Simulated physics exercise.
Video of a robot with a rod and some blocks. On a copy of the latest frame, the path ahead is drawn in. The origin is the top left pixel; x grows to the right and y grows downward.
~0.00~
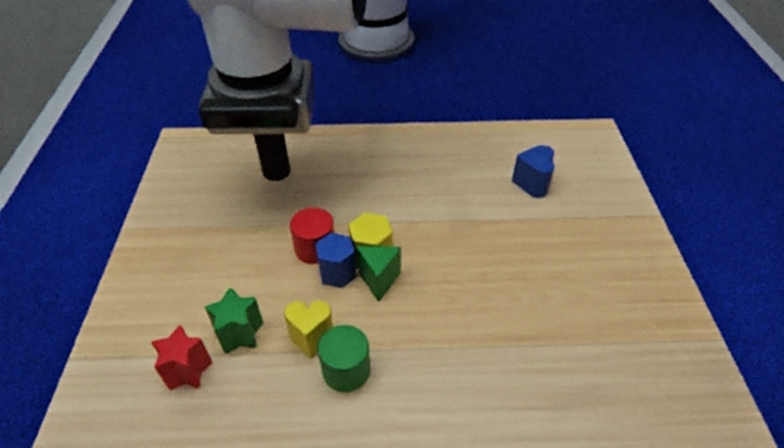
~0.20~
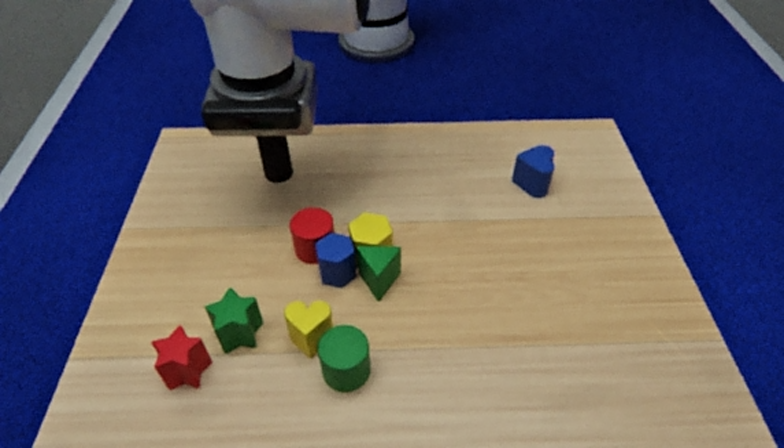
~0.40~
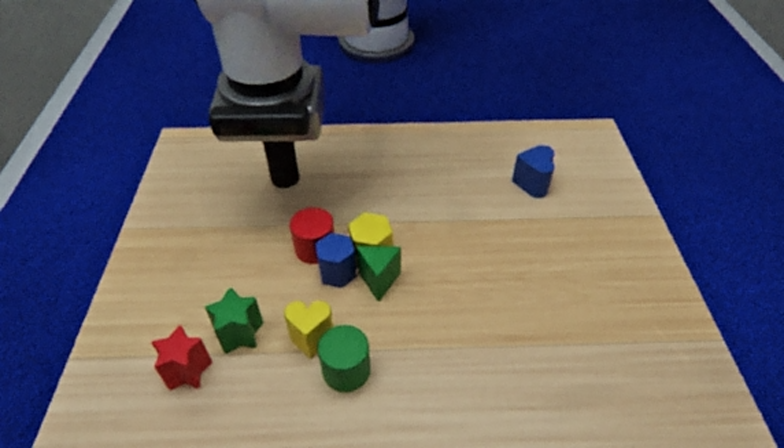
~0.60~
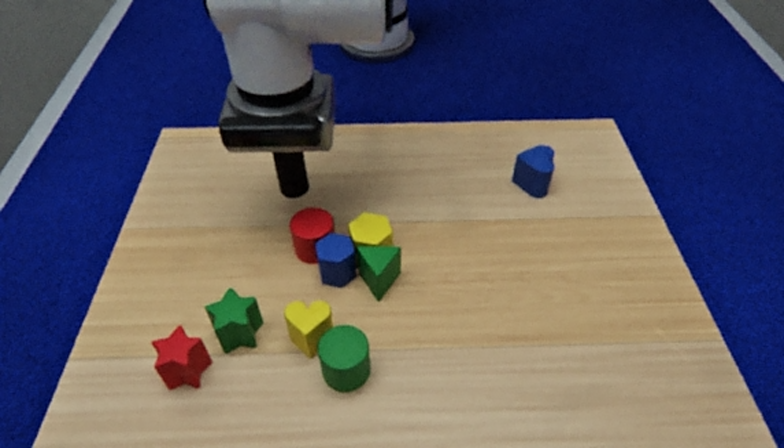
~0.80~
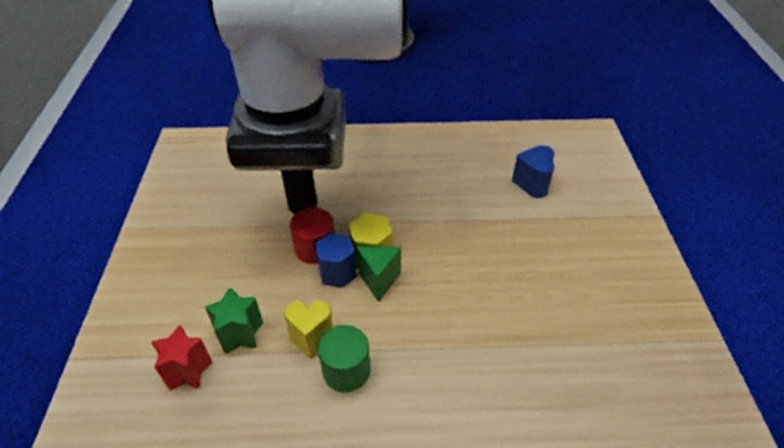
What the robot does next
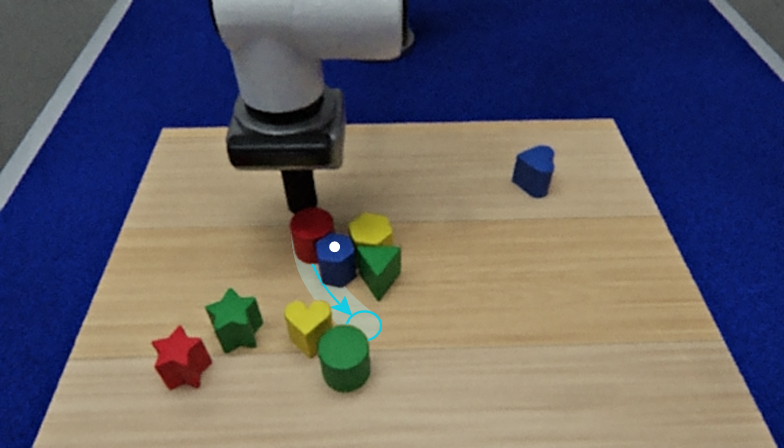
The clip opens on a wooden board scattered with red, green, blue and yellow blocks, with a robot arm holding a black rod near the upper left. The arm moves the rod slowly toward the viewer and slightly right, until its tip is right by the red disc, while the blocks stay still.
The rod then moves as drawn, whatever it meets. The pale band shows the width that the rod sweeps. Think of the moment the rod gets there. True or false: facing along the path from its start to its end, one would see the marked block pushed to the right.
The claim does not hold.
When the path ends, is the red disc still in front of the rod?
The answer is yes.
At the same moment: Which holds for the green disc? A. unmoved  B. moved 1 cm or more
Option B.
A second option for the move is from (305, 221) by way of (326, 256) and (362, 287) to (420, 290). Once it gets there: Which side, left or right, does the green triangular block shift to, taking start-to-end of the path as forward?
It heads left.
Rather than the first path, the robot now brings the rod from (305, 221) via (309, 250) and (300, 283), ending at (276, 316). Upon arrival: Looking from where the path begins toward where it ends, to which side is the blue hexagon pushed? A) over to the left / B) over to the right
I choose A.
Path on the board, from (305, 221) over (310, 256) and (329, 292) to (364, 326); the dot is on the blue hexagon.
What follows on the original path. One third of the way, rod (308, 242); red disc (322, 256); blue hexagon (355, 276), turned 15° anticlockwise.
Two thirds of the way, rod (327, 278); yellow heart-shaped block (307, 318), turned 15° clockwise; red disc (347, 294); blue hexagon (391, 305), turned 40° anticlockwise.
At the end, rod (363, 311); yellow heart-shaped block (307, 318), turned 20° clockwise; red disc (384, 333); blue hexagon (426, 317), turned 70° anticlockwise; green disc (346, 367).
